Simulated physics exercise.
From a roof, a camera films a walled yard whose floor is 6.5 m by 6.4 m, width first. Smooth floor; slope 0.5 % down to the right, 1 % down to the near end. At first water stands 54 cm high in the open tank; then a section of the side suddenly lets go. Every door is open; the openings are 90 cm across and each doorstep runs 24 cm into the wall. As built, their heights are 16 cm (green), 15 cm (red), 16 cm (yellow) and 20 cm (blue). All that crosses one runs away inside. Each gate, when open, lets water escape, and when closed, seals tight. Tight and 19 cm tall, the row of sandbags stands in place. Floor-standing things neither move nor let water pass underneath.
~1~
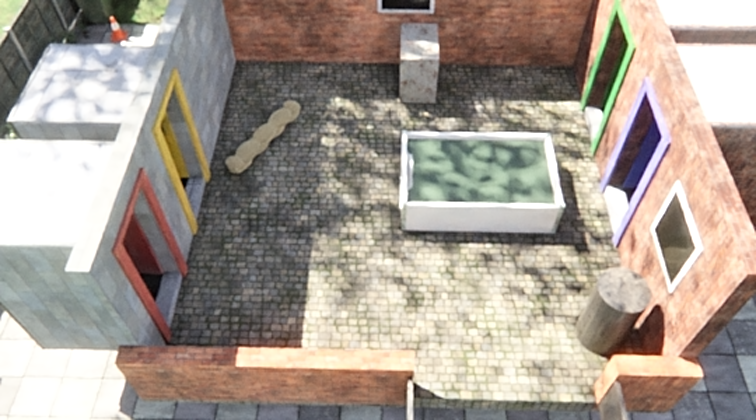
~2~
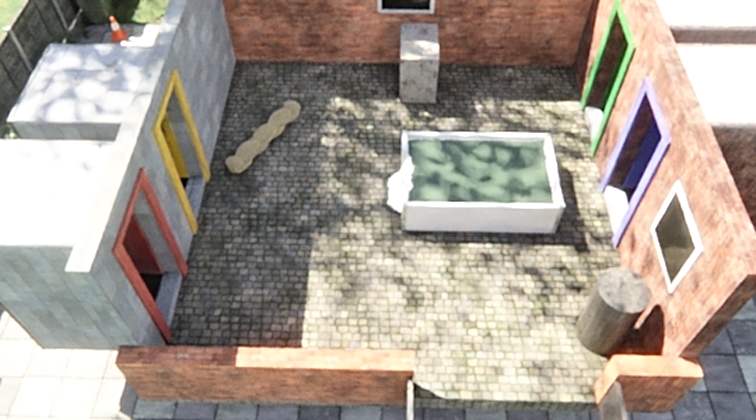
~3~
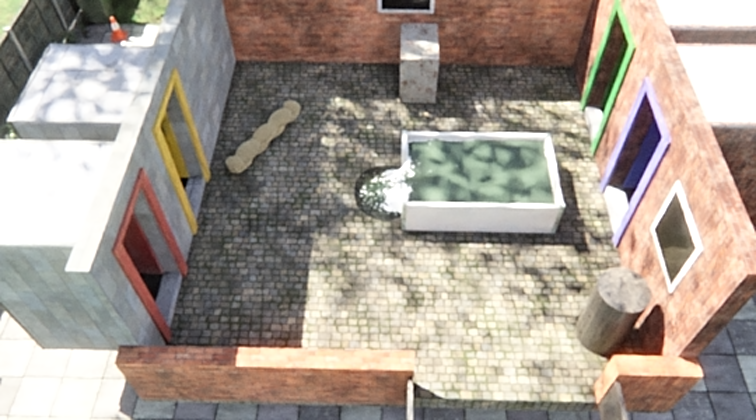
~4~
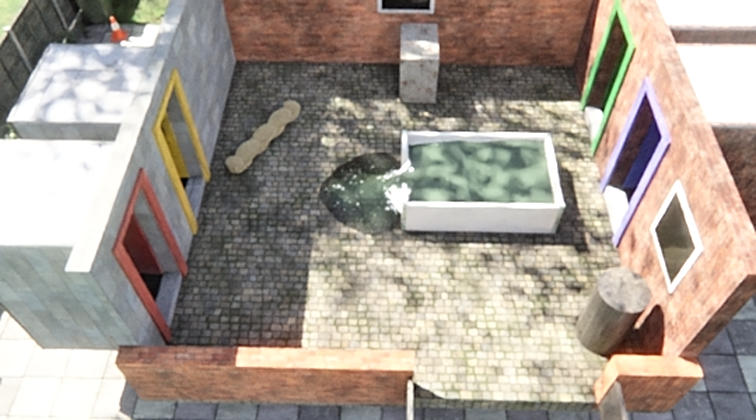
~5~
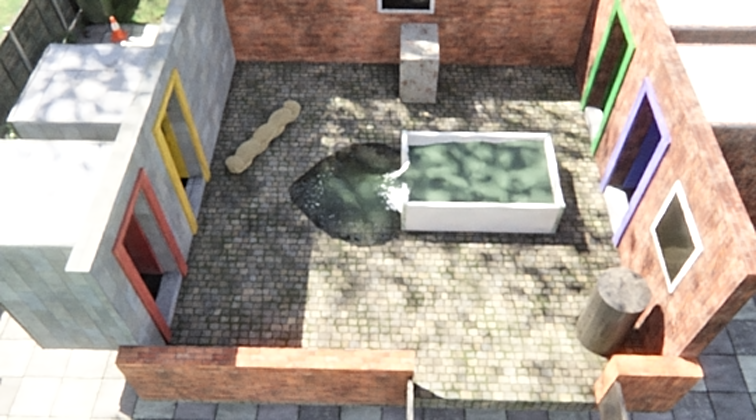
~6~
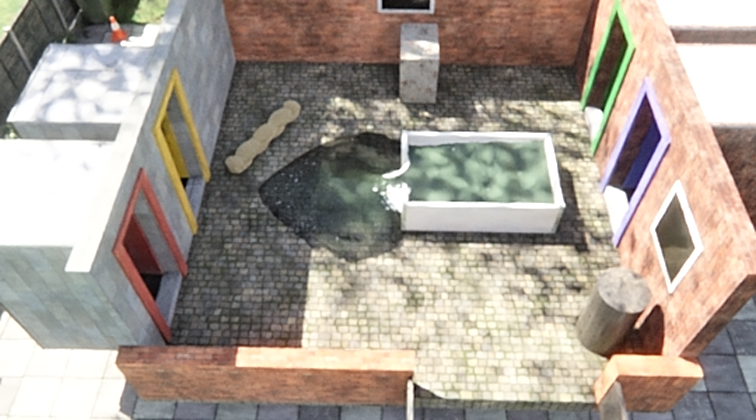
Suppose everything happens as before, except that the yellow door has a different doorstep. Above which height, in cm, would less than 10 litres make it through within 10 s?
Above roughly 16.5 cm.
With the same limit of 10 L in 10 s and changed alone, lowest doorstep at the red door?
For red: Close to 9.0 cm.
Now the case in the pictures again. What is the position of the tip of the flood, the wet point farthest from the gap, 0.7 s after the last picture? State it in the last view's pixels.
At about (193, 240).
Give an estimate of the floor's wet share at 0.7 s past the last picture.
Roughly 20 percent of the floor.
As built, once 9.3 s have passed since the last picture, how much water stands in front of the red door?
The depth there is around 7.5 cm.
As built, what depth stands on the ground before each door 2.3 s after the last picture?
Depths in cm: Green 0, red 11, yellow 18, blue 0.
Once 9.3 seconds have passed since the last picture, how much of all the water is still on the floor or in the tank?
Around 96 in a hundred parts remain.
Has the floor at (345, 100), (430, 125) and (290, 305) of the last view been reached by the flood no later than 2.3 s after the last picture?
1: Awash; 2: Unwetted; 3: Awash.
Then, 0.7 s after the last picture water covers 20 % of the floor, deepest (26 cm) near (393, 189); 13 cm at the yellow door, 0 litres in over its 16 cm doorstep.
Then, 2.3 s after the last picture water covers 35 % of the floor, deepest (22 cm) near (160, 374); 18 cm at the yellow door, 8 litres in over its 16 cm doorstep.
Then, 9.3 s after the last picture water covers 80 % of the floor, deepest (9 cm) near (651, 385); 6 cm at the yellow door, 12 litres in over its 16 cm doorstep.
At the yellow door as built, the water peaked near 19 cm, 1.7 s after the last picture.
With a doorstep of 13 cm, 30 litres would have come in within the 10 s; with 18 cm, 5 litres. So under 10 litres takes about 16.5 cm.
